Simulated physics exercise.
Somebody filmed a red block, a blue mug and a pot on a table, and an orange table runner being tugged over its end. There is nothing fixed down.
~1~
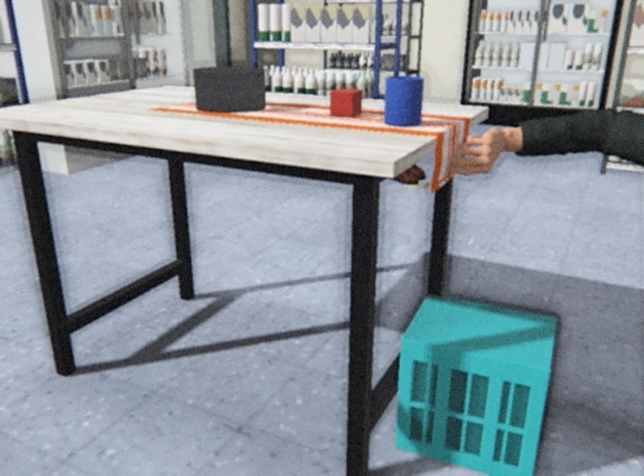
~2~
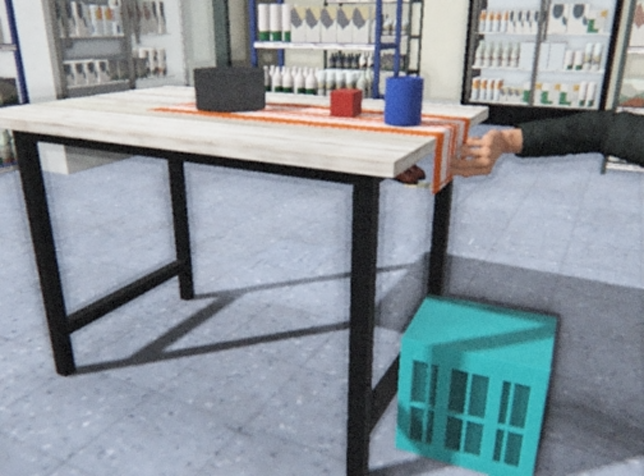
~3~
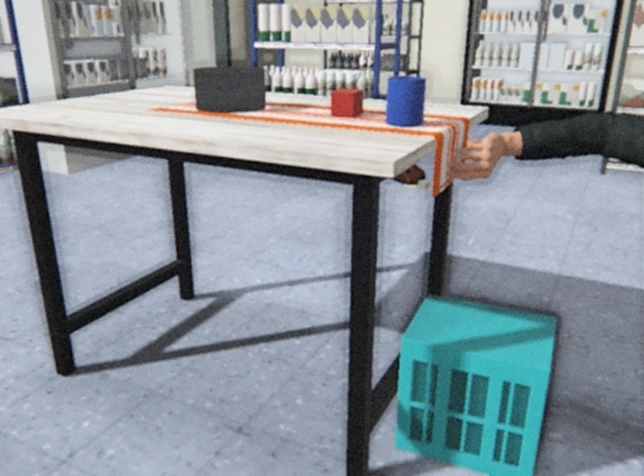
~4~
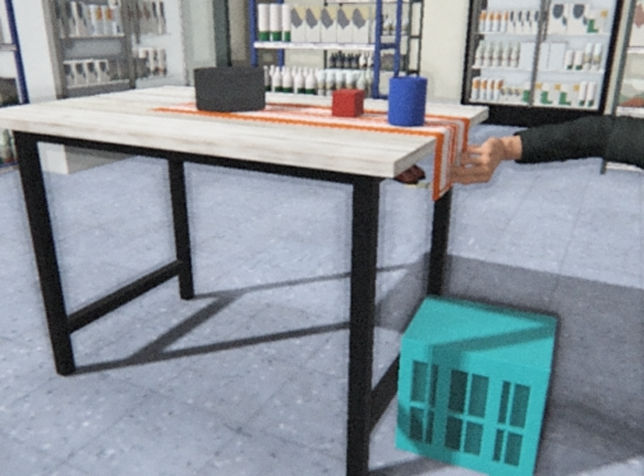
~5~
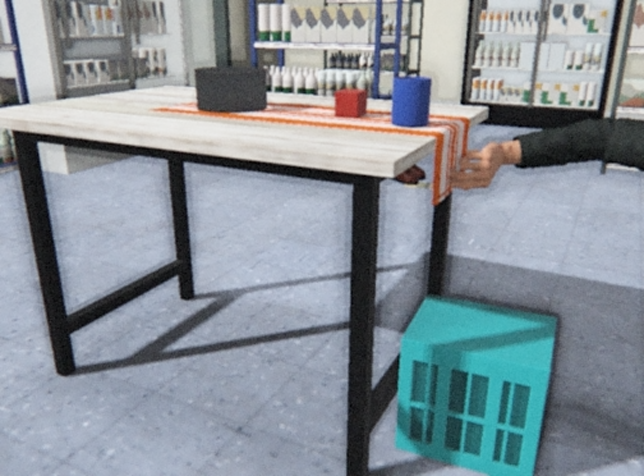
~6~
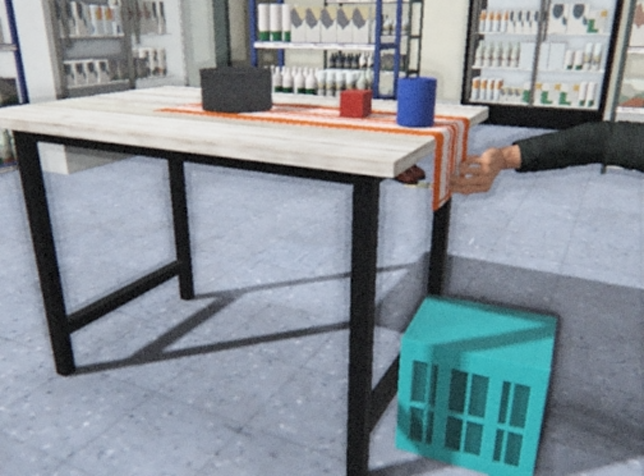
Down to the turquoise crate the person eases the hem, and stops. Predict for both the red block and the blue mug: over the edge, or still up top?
Prediction: The red block goes over the edge; the blue mug goes over the edge.
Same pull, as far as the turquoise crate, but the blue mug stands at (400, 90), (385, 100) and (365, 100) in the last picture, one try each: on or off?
First spot: It stays put; second: It ends up off; third: It ends up off.
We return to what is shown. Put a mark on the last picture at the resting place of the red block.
When everything settles, look roughly at (494, 281).
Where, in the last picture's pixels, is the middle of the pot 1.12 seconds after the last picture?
(311, 94), more or less.
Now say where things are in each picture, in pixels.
In the first picture, table runner end (431, 194); red block (346, 90); blue mug (405, 78); pot (229, 69); top of the crate (499, 345).
In the second picture, table runner end (432, 195), far hem (146, 111); blue mug (405, 78); blue mug stands on the cloth.
In the third picture, table runner end (432, 197); red block (348, 91).
In the fourth picture, table runner end (431, 200), far hem (147, 111); blue mug (409, 78).
In the fifth picture, table runner end (432, 205); red block (351, 91).
In the sixth picture, table runner end (432, 210), far hem (153, 111); red block (356, 91); blue mug (418, 78); top of the crate (499, 345).
Then, 0.46 s on from there, hem going down; block carried along near (394, 106); mug carried along near (458, 105).
Then, 1.12 s on from there, hem going down; block carried along near (444, 109); mug down below near (600, 307).
In the end, hem on the crate; block down below near (494, 281); mug down below near (600, 307). The red block goes over the edge and the blue mug is carried off the end.
